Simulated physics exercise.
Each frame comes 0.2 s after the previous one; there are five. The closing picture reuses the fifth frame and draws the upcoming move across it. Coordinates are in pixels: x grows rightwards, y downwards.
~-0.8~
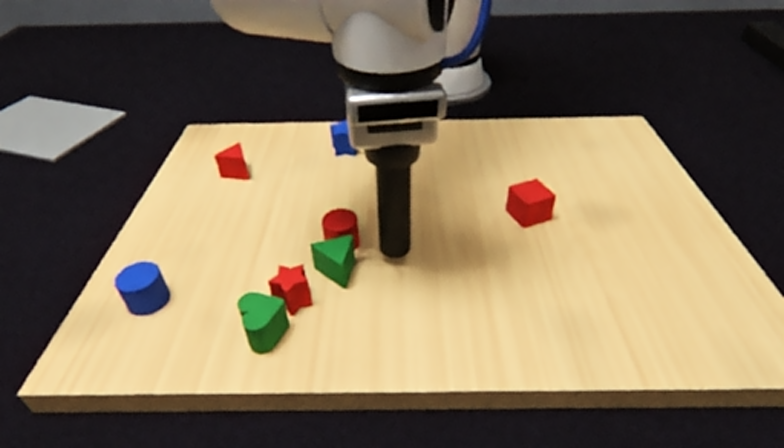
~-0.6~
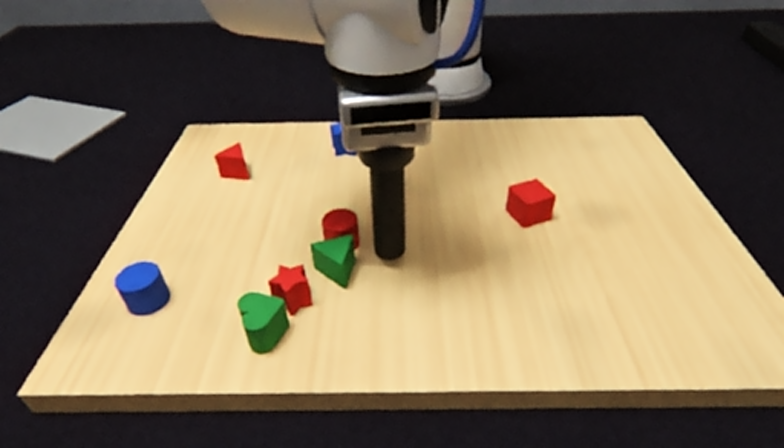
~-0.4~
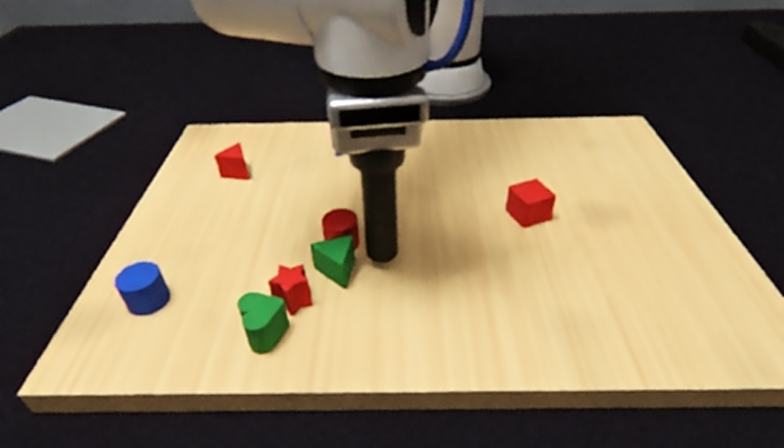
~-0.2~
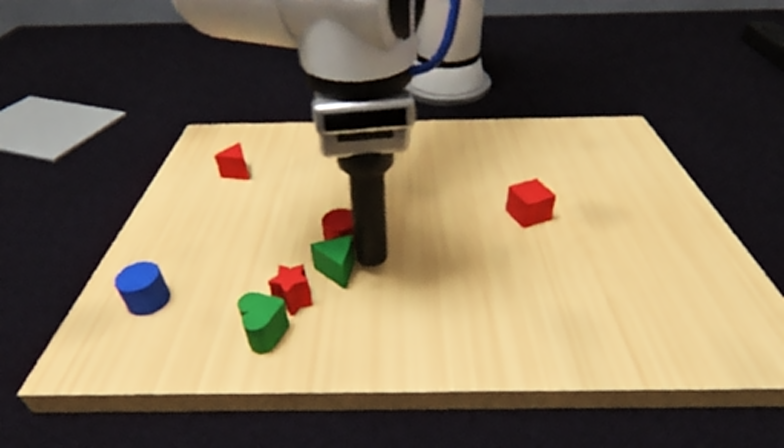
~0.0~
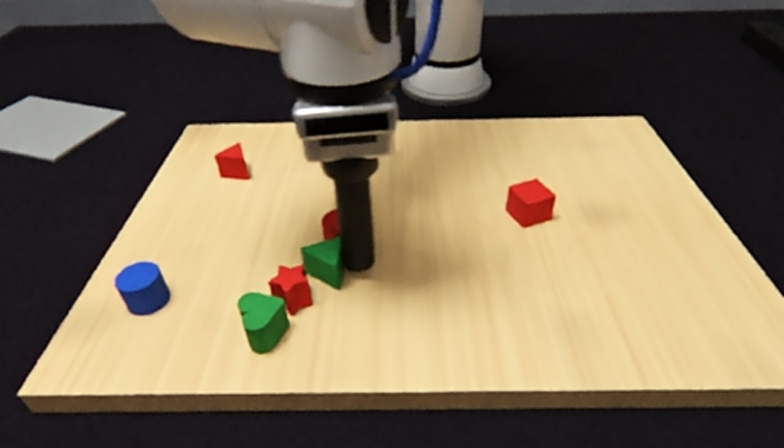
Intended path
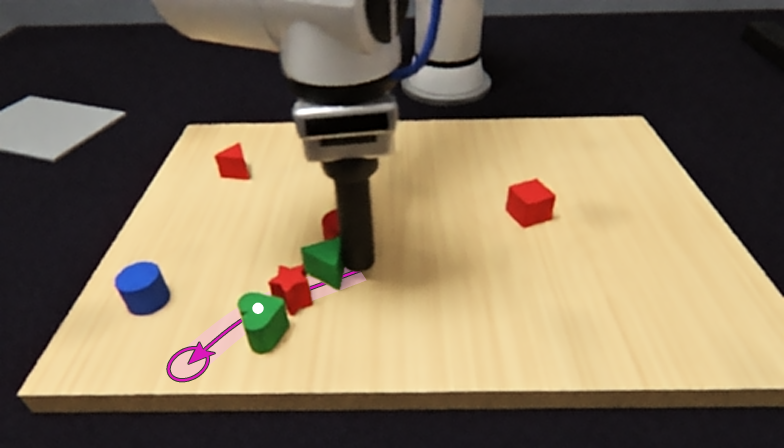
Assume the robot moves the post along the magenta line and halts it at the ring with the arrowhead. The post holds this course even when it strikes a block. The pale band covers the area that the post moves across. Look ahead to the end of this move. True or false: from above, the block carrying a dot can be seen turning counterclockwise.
That claim is true.
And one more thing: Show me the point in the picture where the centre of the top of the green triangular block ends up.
It will end up at (262, 256).
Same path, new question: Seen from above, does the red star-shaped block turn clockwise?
Yes, that is how it ends up.
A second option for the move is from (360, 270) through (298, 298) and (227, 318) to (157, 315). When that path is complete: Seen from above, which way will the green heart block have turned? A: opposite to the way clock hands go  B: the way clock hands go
(A)
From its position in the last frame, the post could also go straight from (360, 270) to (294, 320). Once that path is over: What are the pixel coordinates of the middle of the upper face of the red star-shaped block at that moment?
Near (263, 283).
Path on the board, from (360, 270) through (303, 291) and (244, 319) to (188, 364); the dot is on the green heart block.
What follows on the original path. One third of the way, post (301, 283); green heart block (253, 312), turned 15° anticlockwise; red star-shaped block (263, 283), turned 40° anticlockwise; green triangular block (274, 255), turned 20° clockwise.
Two thirds of the way, post (241, 311); green heart block (246, 320), turned 40° anticlockwise; red star-shaped block (200, 304); green triangular block (262, 256), turned 50° clockwise.
At the end, post (185, 356); green heart block (242, 326), turned 65° anticlockwise; red star-shaped block (155, 323), turned 55° clockwise; green triangular block (262, 256), turned 50° clockwise; red circle in place.
